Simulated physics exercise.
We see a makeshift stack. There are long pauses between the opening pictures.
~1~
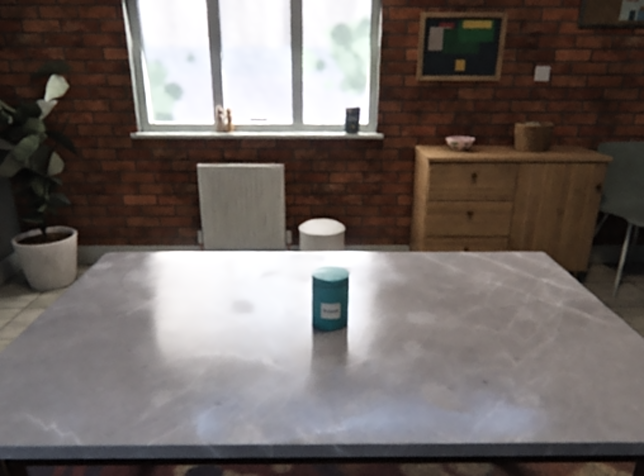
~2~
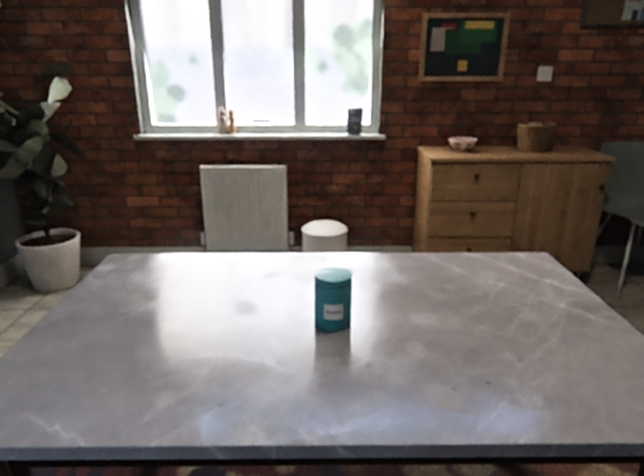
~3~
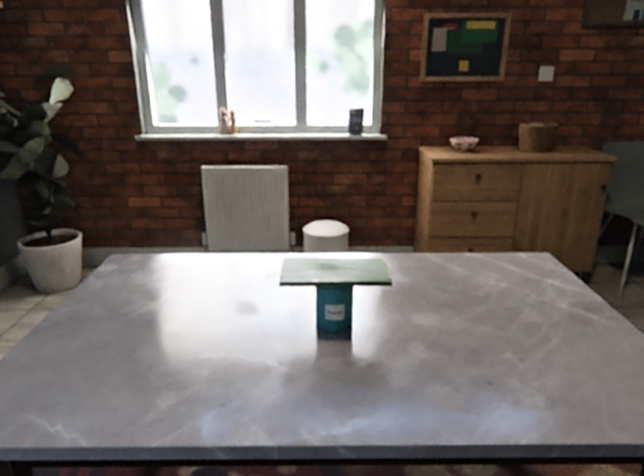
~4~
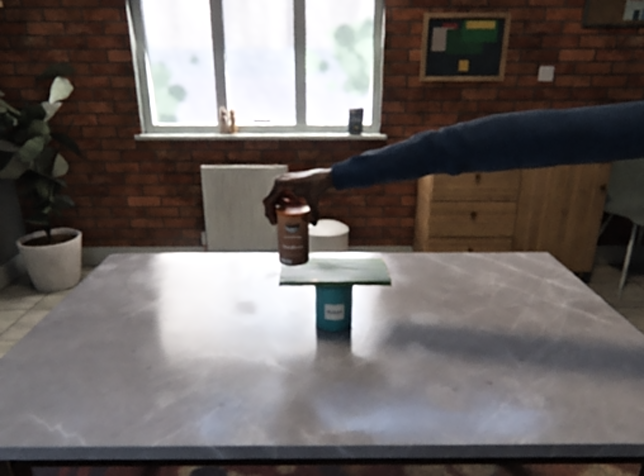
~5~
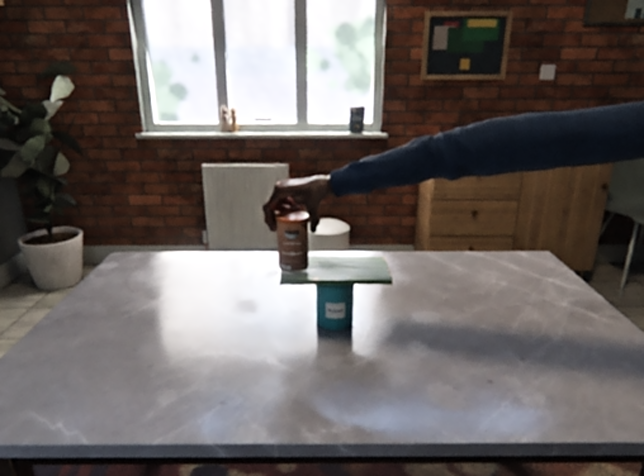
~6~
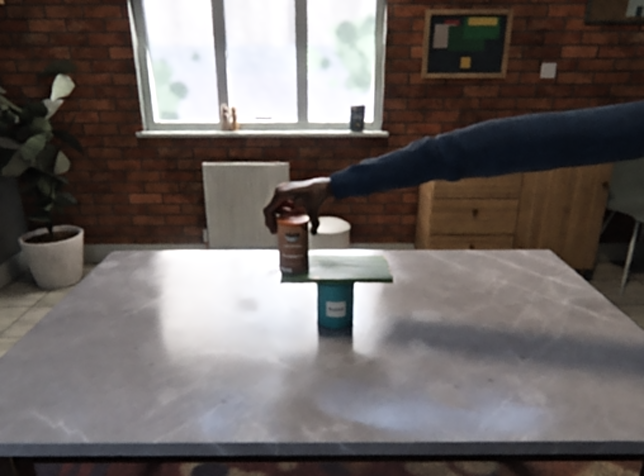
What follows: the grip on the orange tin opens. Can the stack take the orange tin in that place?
The stack comes apart.
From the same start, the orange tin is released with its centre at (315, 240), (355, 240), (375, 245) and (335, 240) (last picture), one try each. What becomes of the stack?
First try: It holds; second try: It holds; third try: It comes apart; fourth try: It stays up.
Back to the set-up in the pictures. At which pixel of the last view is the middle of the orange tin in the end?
At about (251, 314).
Then, 0.30 s on from there, orange tin now fallen; green board turned 30° from how it was put.
Then, 0.50 s on from there, green board on its side.
Then, 0.60 s on from there, orange tin resting near (251, 313).
Then, 0.90 s on from there, green board now fallen.
In the end, fallen, green board and orange tin; turquoise jar unmoved. At the end, from the last picture's camera, orange tin near (251, 314). The stack gives way.
